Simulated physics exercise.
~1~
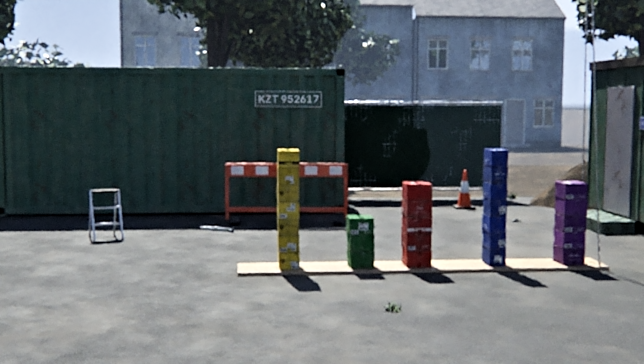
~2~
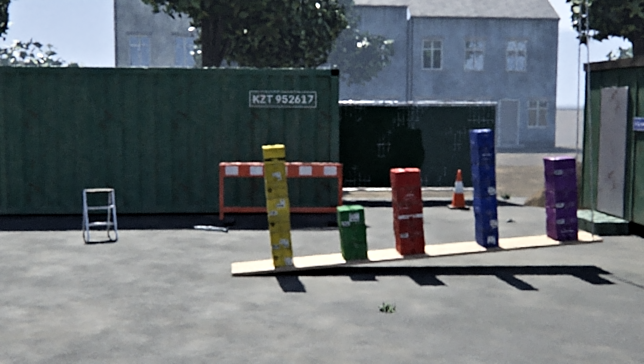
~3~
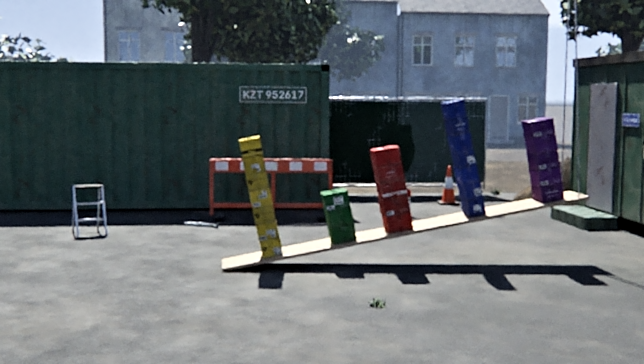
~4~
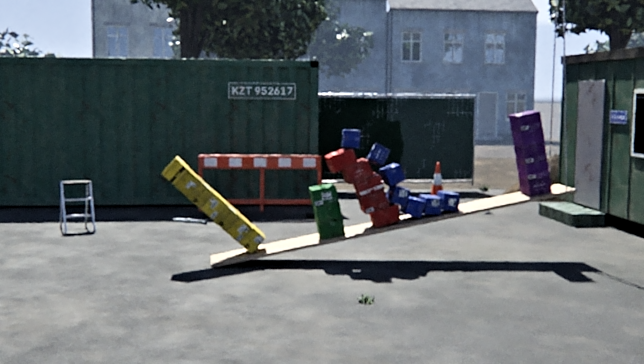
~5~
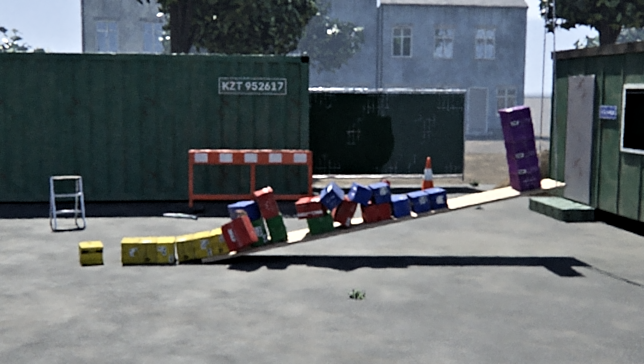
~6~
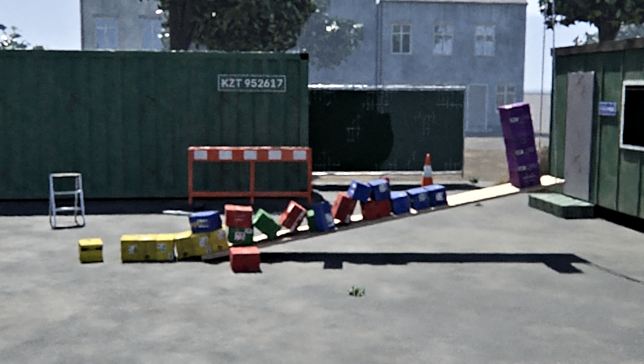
The footage shows five coloured stacks of parcels on a long board that tilts up at its right end; the yellow stack topples left, the blue, red and green ones collapse and tumble down the slope, and only the purple stack is left standing, leaning with the board.
